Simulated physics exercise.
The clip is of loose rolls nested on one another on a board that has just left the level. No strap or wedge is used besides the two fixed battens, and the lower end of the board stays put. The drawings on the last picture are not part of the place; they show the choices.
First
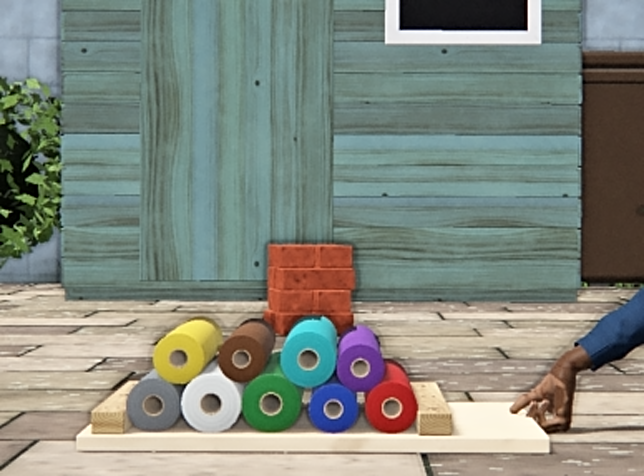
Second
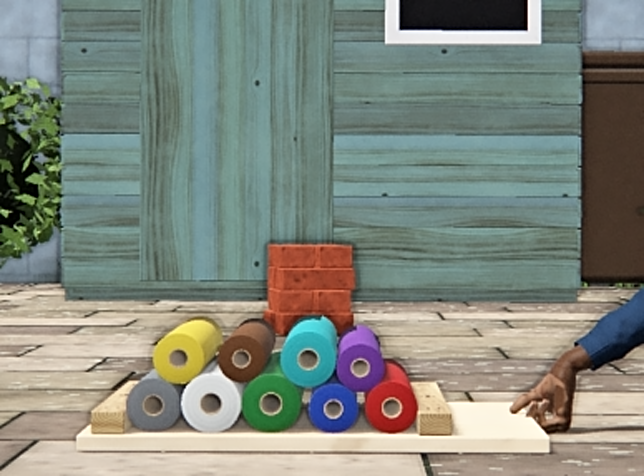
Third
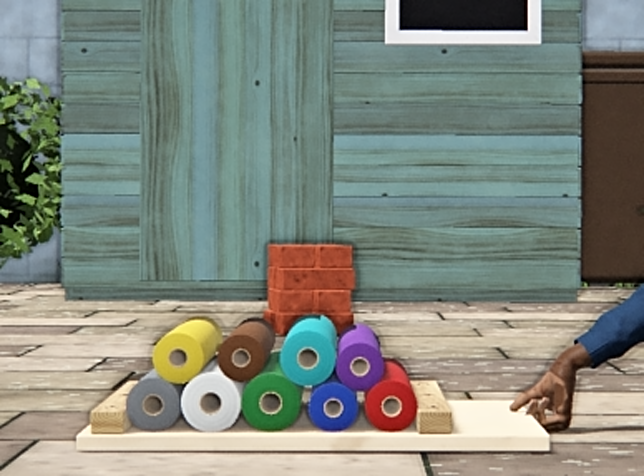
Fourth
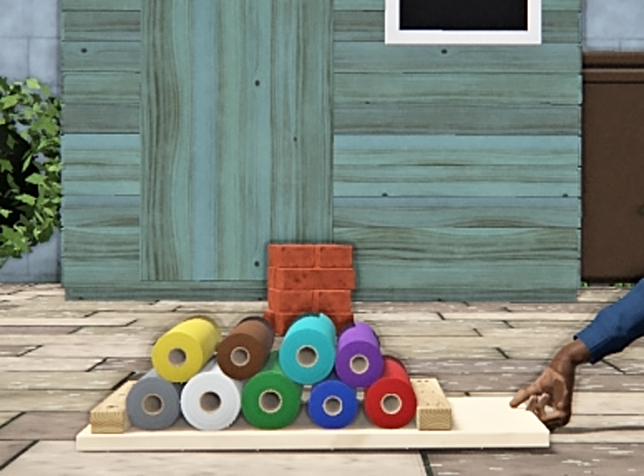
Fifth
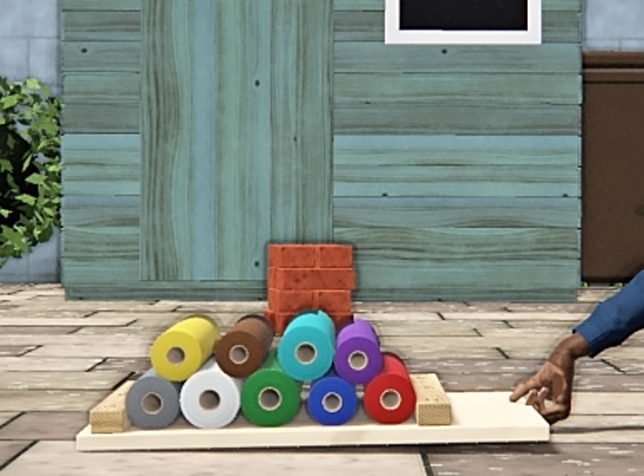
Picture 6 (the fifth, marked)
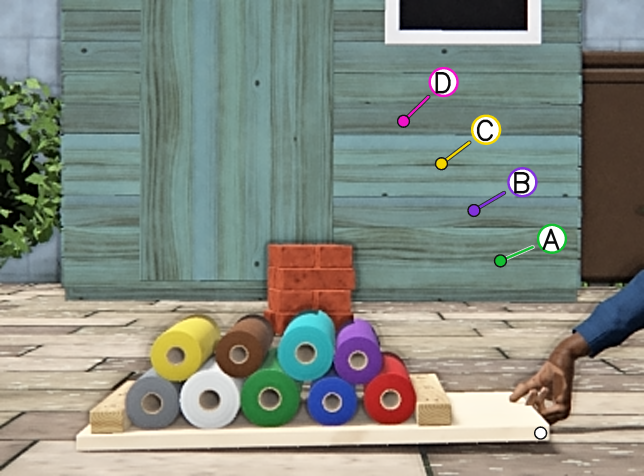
A wooden board stacked with nine colourful rolls barely moved as a hand at its right end lifted that side very slightly, while the rolls stayed nested together in front of some red bricks.
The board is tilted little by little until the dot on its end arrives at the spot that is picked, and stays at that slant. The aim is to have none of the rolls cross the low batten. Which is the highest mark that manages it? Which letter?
A is the limit.
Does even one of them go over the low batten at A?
No, at A.
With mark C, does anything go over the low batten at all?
Yes, at C.
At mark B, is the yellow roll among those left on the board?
The yellow roll: No.
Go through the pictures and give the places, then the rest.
Board (315, 414); grey roll (153, 405); white roll (211, 404), in the first picture.
White roll (211, 404); green roll (271, 404), in the second picture.
Board (315, 413); red roll (391, 406); purple roll (360, 367), in the third picture.
Board (315, 411); grey roll (153, 404); white roll (210, 402), in the fourth picture.
Board (315, 408); grey roll (152, 403); white roll (210, 400), in the fifth picture.
On the marked copy, A at (500, 261); B at (474, 210); C at (441, 164); D at (404, 121); the white dot at (540, 433).
Taking A. A third of the way, board at 15°.
Two thirds of the way, board at 23°.
When it is over, board at 23°, none over the low batten.
As for the rest, B one over the low batten (yellow); C four over the low batten (purple, yellow, turquoise, brown); D four over the low batten (purple, yellow, turquoise, brown).
